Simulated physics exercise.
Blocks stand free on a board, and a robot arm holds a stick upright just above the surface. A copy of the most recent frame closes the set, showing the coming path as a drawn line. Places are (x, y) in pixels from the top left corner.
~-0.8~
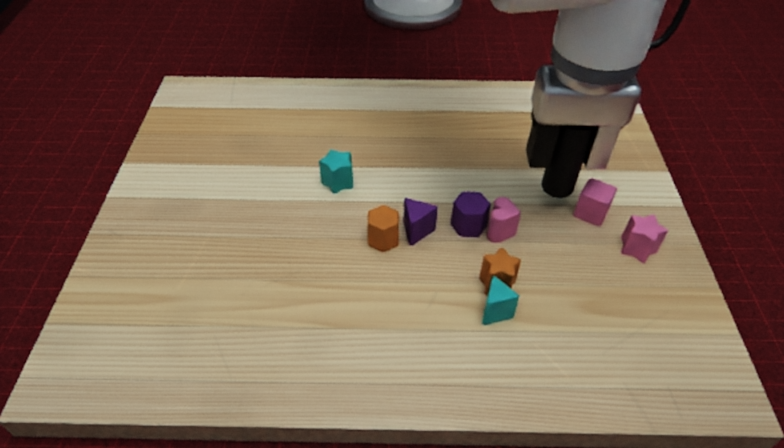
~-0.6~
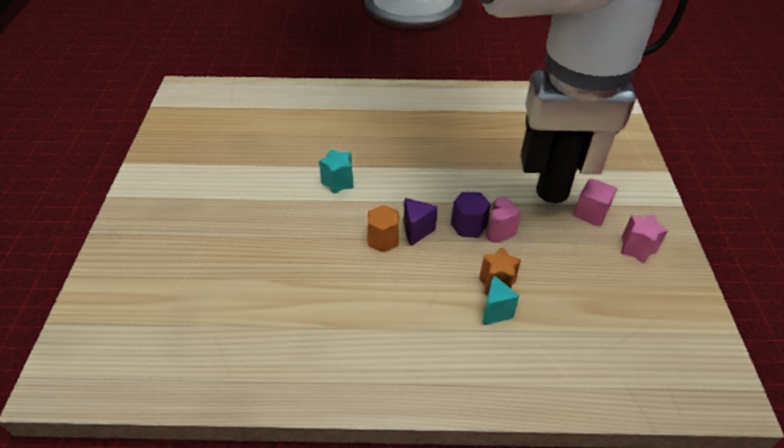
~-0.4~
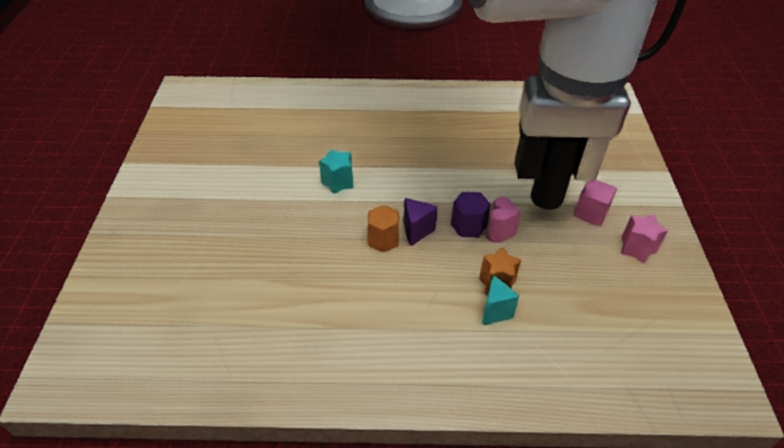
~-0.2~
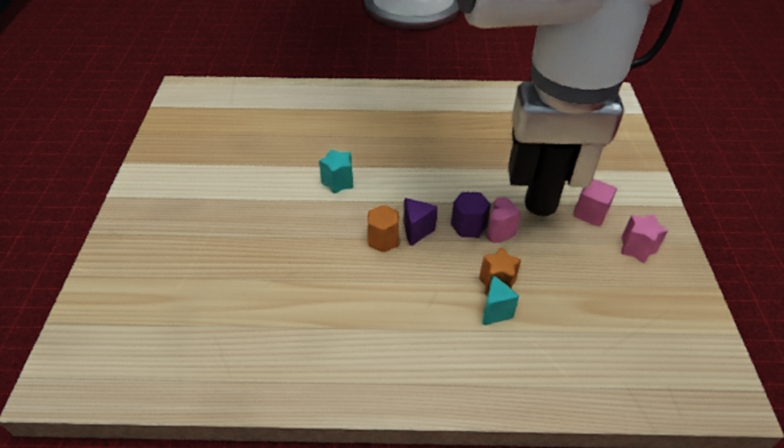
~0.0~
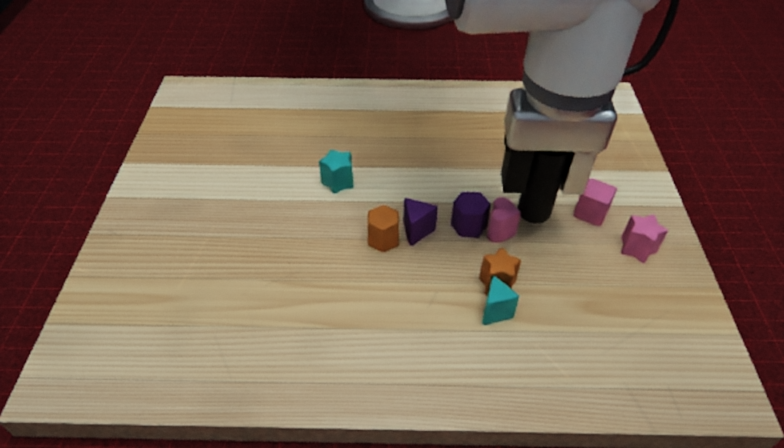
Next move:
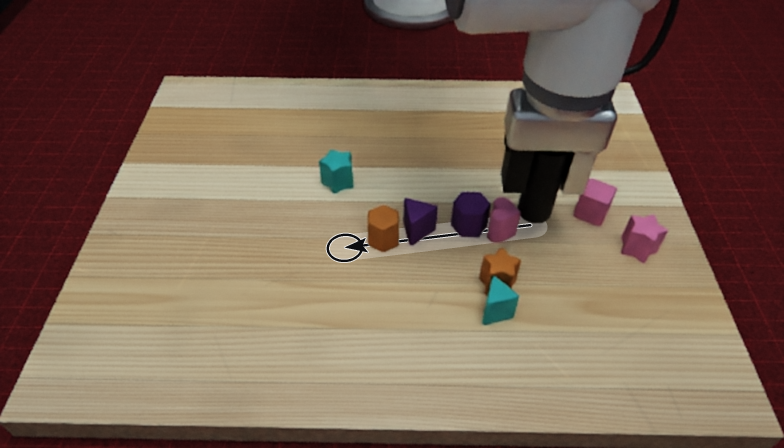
In this clip, a robot arm holding a black stick upright moves slowly left and toward the viewer over a wooden board, nearing a pink heart-shaped block beside a purple hexagon, while all the colored blocks stay still.
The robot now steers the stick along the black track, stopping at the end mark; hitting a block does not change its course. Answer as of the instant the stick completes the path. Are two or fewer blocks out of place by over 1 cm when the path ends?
No, I don't think so.
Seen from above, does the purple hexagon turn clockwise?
In short: Yes.
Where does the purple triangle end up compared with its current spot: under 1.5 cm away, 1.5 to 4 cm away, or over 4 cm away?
Distance: More than 4 cm.
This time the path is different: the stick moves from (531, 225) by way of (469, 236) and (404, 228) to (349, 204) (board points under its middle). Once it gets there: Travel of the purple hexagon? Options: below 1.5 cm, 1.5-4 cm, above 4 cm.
Long: Over 4 cm.
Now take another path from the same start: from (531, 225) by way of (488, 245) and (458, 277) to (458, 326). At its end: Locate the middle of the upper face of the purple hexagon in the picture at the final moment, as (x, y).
Its top middle is near (445, 199).
The drawn path runs from (531, 225) directly to (345, 248).
What follows on the original path. One third of the way, stick (471, 220); orange hexagon (377, 219); purple triangle (399, 203), turned 60° anticlockwise; purple hexagon (426, 192), turned 45° clockwise; pink heart-shaped block (441, 211), turned 40° clockwise.
Two thirds of the way, stick (406, 228); orange hexagon (343, 225); purple triangle (372, 196), turned 15° anticlockwise; purple hexagon (415, 189), turned 85° clockwise; pink heart-shaped block (376, 219), turned 35° clockwise.
At the end, stick (344, 235); orange hexagon (279, 239), turned 20° anticlockwise; purple triangle (367, 198), turned 20° clockwise; purple hexagon (415, 189), turned 85° clockwise; pink heart-shaped block (312, 228), turned 25° clockwise.
